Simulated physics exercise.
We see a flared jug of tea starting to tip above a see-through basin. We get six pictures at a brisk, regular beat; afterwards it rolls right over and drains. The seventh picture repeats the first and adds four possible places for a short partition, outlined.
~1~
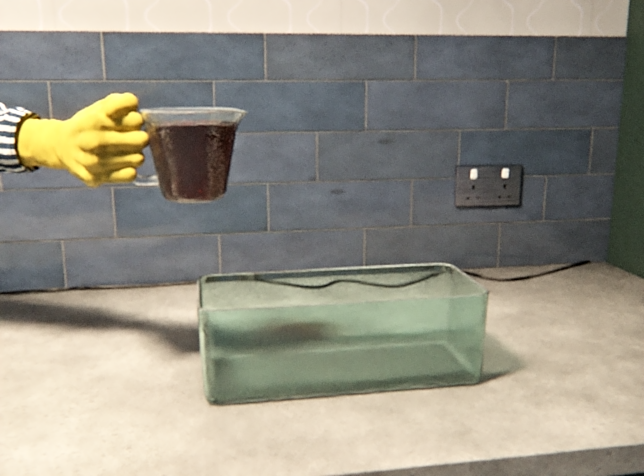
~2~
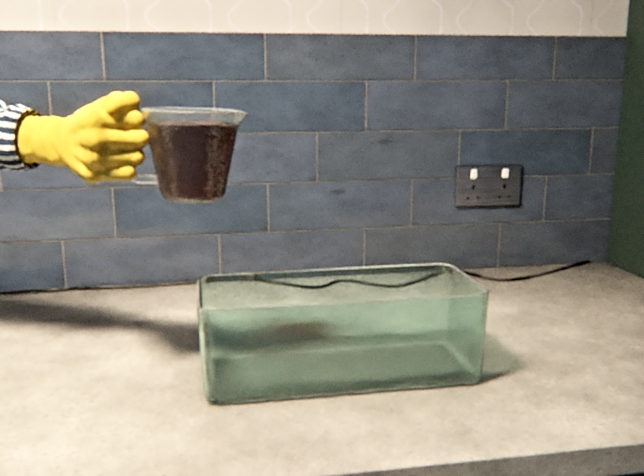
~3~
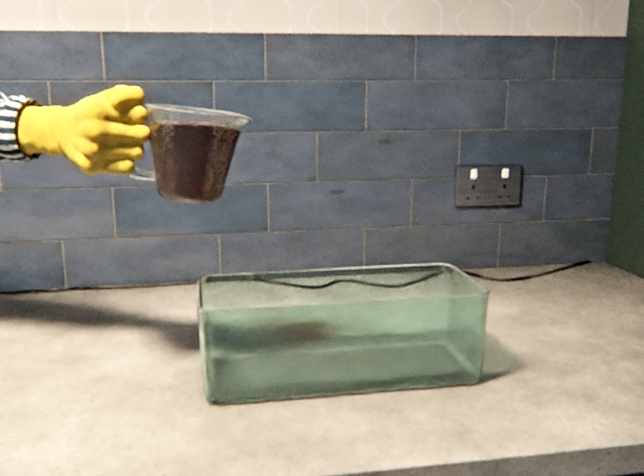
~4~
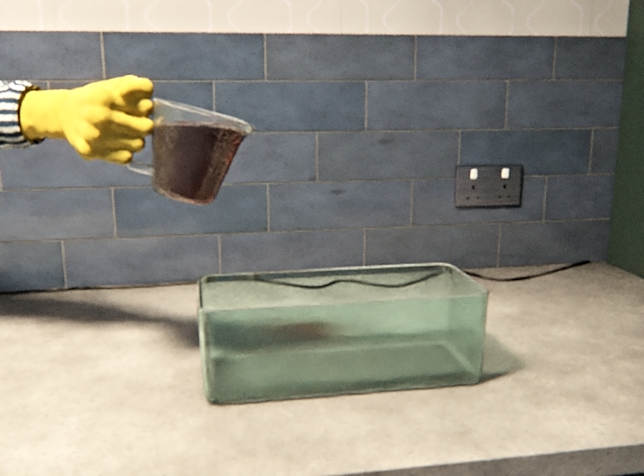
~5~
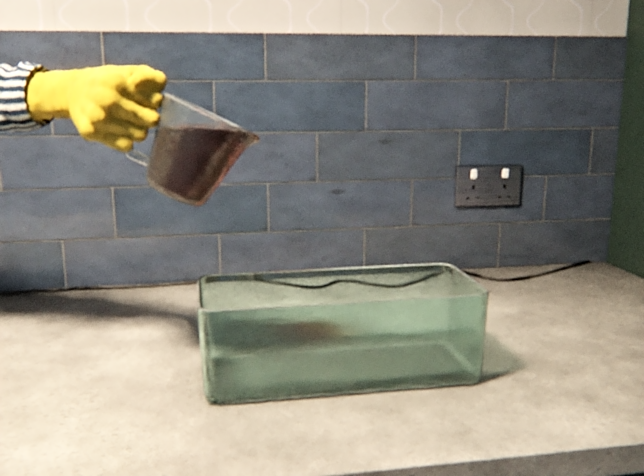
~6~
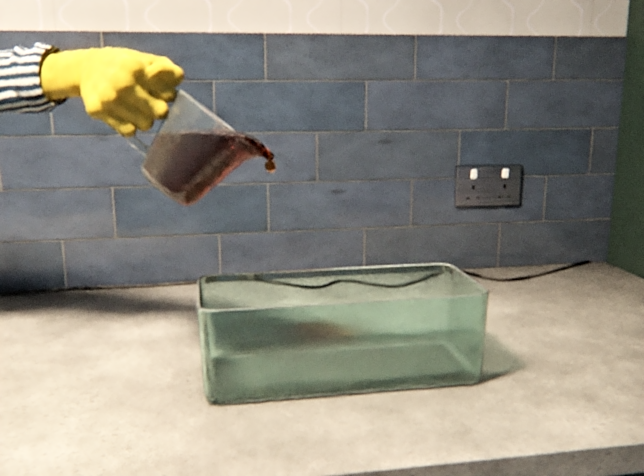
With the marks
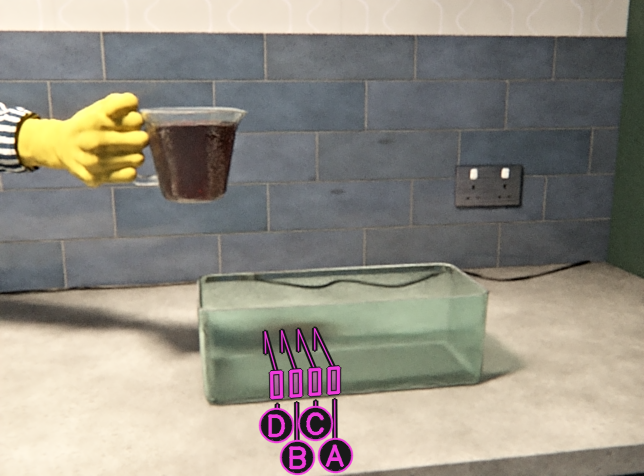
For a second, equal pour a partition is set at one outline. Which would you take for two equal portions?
Place C does it best.
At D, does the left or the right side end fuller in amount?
More ends on the right.
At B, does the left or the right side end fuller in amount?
The right one.
In magenta, A at (334, 399); B at (296, 402); C at (315, 401); D at (277, 404).
With A, about 71 % ends left of the wall and 26 % right of it; 4 % is lost outside.
With B, about 25 % ends left of the wall and 73 % right of it.
With C, about 47 % ends left of the wall and 51 % right of it; 3 % is lost outside.
With D, about 13 % ends left of the wall and 85 % right of it.
